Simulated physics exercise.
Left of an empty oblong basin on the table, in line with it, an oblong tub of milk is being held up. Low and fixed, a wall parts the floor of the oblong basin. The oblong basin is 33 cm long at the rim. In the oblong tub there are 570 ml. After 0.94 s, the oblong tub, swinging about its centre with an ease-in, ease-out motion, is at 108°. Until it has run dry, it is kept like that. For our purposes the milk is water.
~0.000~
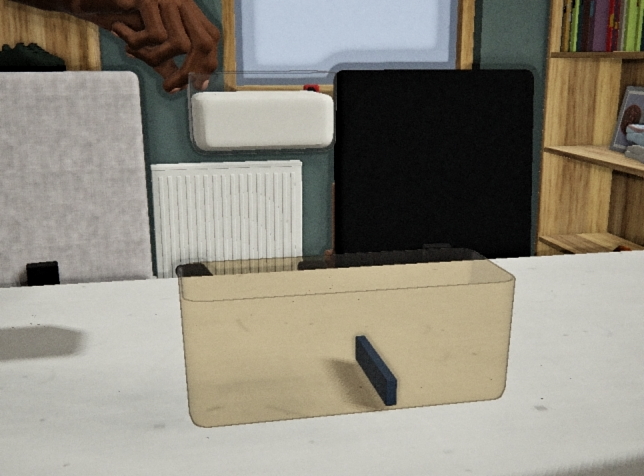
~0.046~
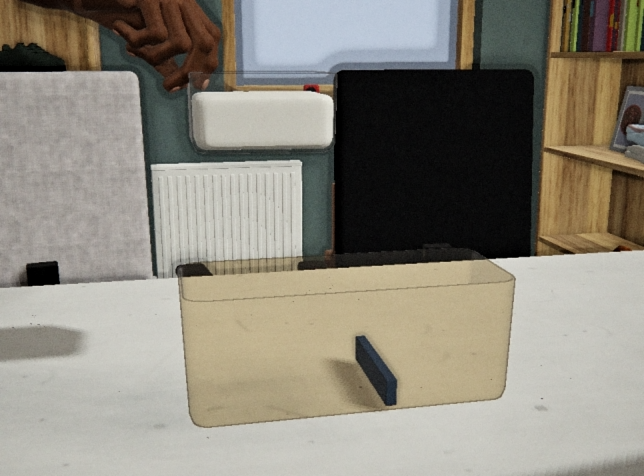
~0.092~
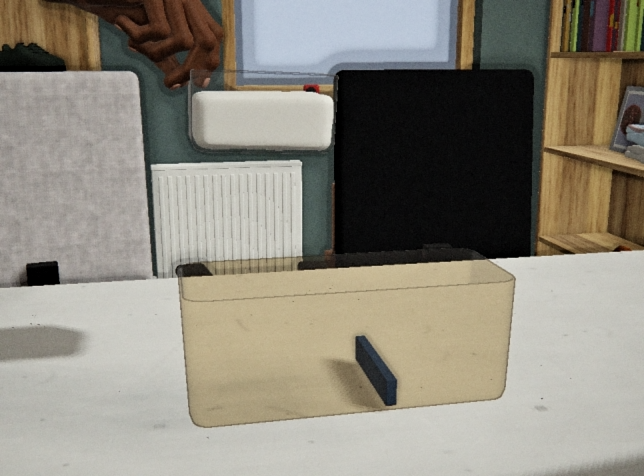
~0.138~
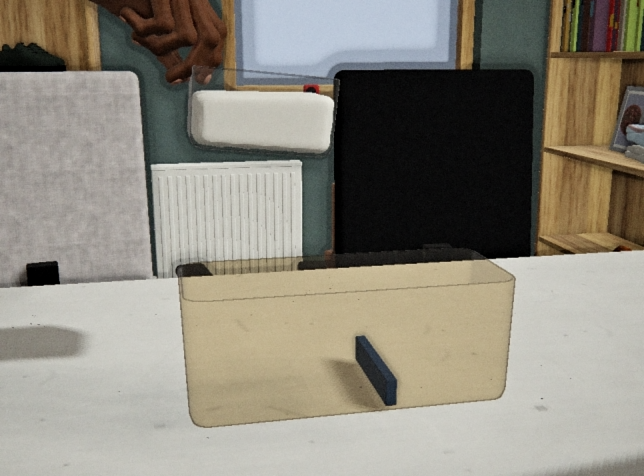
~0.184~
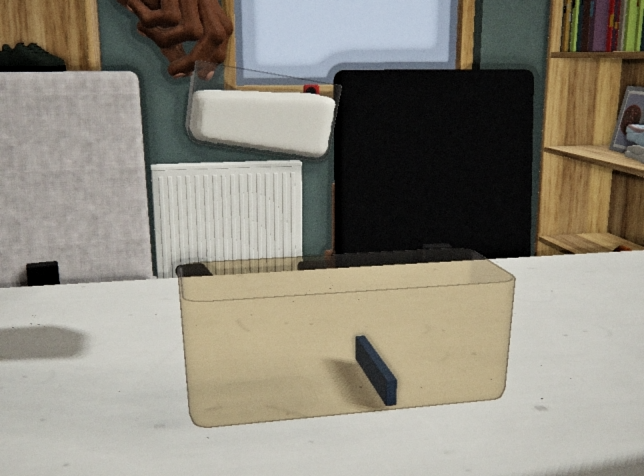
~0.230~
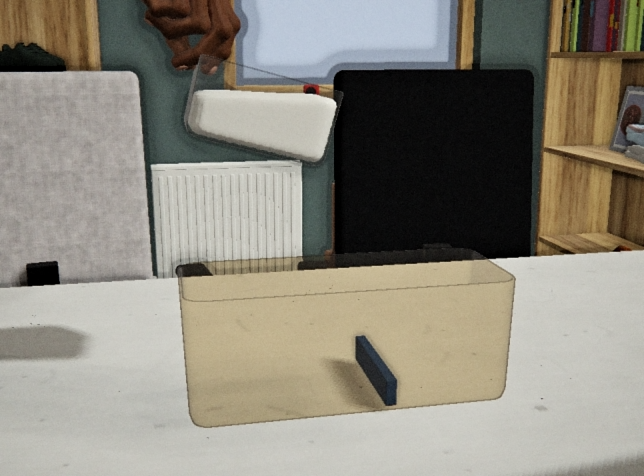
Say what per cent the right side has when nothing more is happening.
It has about 60 per cent.
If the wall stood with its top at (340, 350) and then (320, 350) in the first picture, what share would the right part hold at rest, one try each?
First try about 90 %, second try about 95 %.
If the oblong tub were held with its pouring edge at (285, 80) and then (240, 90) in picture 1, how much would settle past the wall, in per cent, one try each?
Respectively 25 and 15 %.
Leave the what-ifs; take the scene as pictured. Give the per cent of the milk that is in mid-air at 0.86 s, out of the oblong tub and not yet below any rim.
Something like 10 per cent of the total.
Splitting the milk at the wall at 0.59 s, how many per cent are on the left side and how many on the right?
Around 1 on the left side and 9 on the right side.
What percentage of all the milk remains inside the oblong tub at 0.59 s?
Close to 46 in a hundred.
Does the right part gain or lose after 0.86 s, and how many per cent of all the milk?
It falls by about 4.
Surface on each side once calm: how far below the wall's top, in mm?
About 20 mm on the left, about 8 mm on the right.
After 0.59 s the tilt is 76° and 46 per cent is still to pour, 1 is left of the wall and 9 right of it.
After 0.86 s the tilt is 106° and 9 per cent is still to pour, 17 is left of the wall and 64 right of it.
After 1.14 s the tilt is 108° and 0 per cent is still to pour, 35 is left of the wall and 62 right of it.
After 1.44 s the tilt is 108° and 0 per cent is still to pour, 38 is left of the wall and 61 right of it.
In the end 39 per cent lies left of the wall, 60 right of it and 1 outside.
